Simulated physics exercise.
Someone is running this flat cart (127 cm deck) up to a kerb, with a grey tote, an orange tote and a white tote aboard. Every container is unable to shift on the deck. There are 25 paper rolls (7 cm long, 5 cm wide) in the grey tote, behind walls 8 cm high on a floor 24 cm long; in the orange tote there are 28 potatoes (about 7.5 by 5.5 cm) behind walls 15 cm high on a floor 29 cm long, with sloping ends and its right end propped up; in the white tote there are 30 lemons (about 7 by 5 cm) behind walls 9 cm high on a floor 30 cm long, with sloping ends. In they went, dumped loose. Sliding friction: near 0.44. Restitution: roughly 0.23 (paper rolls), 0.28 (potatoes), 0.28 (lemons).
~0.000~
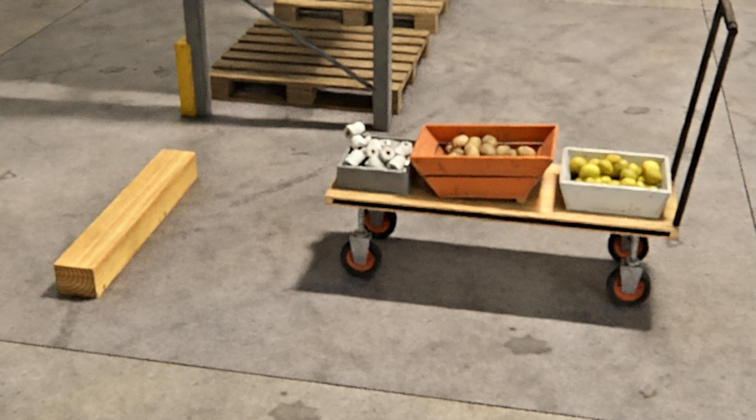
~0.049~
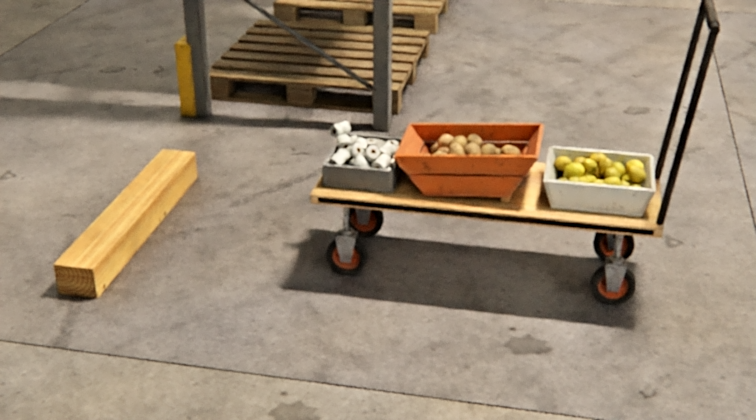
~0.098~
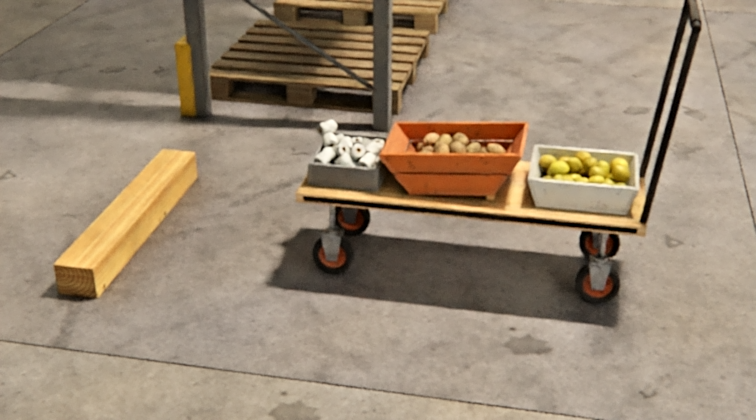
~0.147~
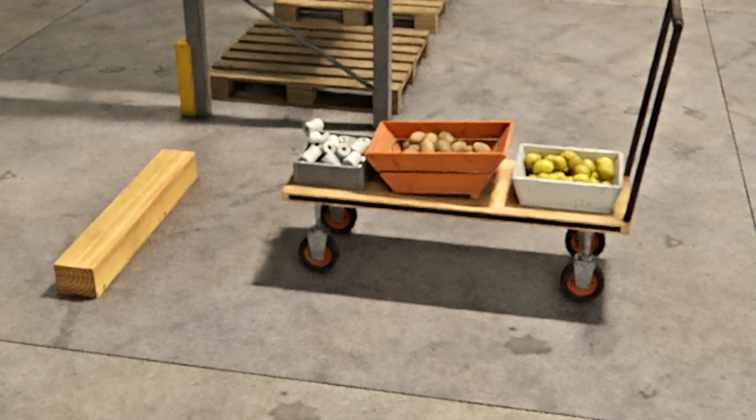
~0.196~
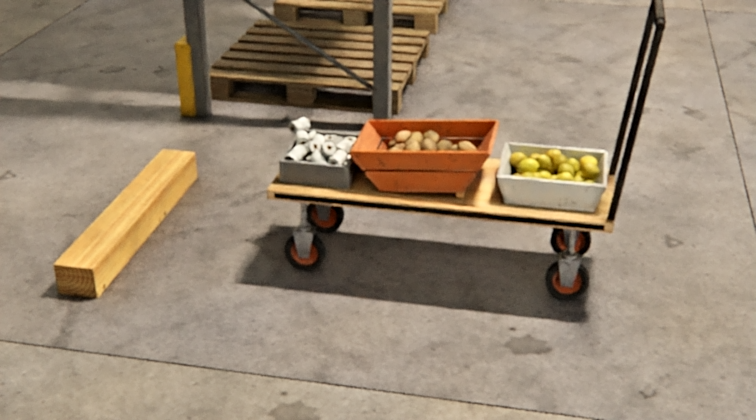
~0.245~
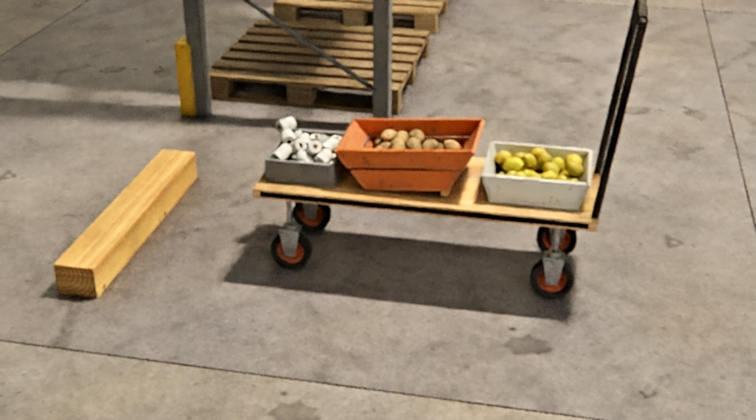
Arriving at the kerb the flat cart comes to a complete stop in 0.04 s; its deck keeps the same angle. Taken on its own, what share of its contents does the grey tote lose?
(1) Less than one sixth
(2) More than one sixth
Less than one sixth (1).
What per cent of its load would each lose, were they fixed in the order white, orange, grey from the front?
With that order the grey tote sheds 20 per cent of its load, the orange tote 0 per cent, and the white tote 0 per cent.
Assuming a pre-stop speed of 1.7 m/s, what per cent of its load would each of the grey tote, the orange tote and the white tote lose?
Then the grey tote sheds 20 per cent of its load, the orange tote 0 per cent, and the white tote 0 per cent.
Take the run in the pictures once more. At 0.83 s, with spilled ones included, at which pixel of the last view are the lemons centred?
I'd say near (382, 162).
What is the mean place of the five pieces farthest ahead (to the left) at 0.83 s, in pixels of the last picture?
They are centred near (141, 133).
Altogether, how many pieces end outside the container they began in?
About 2 in total.
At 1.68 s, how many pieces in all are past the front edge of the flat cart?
Close to 2.
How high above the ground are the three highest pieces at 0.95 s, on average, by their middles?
Close to 50 cm up.
After 0.73 s, the wheels strike.
After 0.83 s, 1 of 25 out of the grey tote, 0 of 28 out of the orange tote and 0 of 30 out of the white tote.
After 0.95 s, 2 of 25 out of the grey tote, 0 of 28 out of the orange tote and 0 of 30 out of the white tote.
After 1.18 s, 2 of 25 out of the grey tote, 0 of 28 out of the orange tote and 0 of 30 out of the white tote.
Outcome (at 1.68 s), 2 of 25 out of the grey tote, 0 of 28 out of the orange tote and 0 of 30 out of the white tote. Asked share, 2 of 25, 8 per cent.
